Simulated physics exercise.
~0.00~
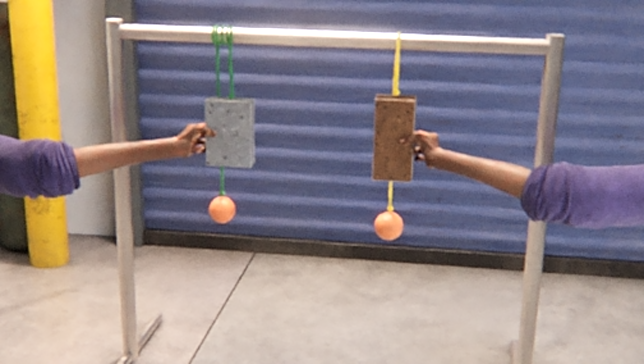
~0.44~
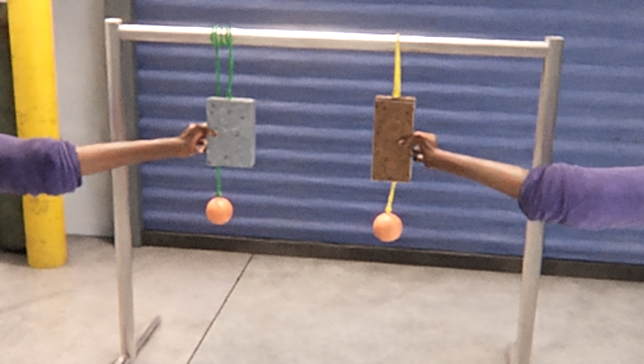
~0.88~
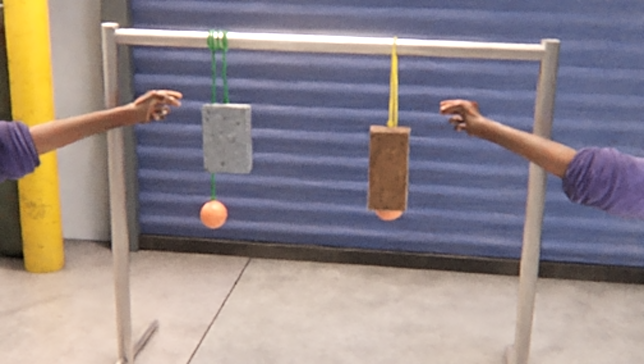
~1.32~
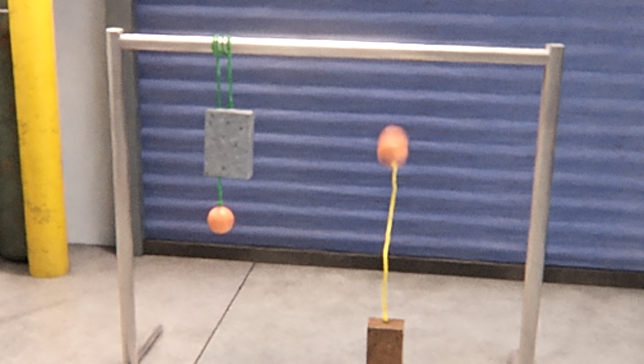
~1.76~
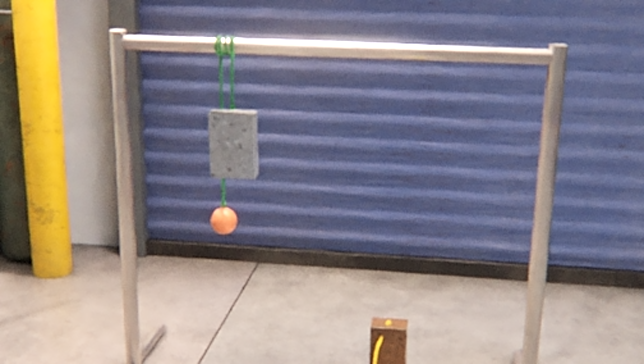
Two hands let go, and the brick drops to the floor while the paver hangs.
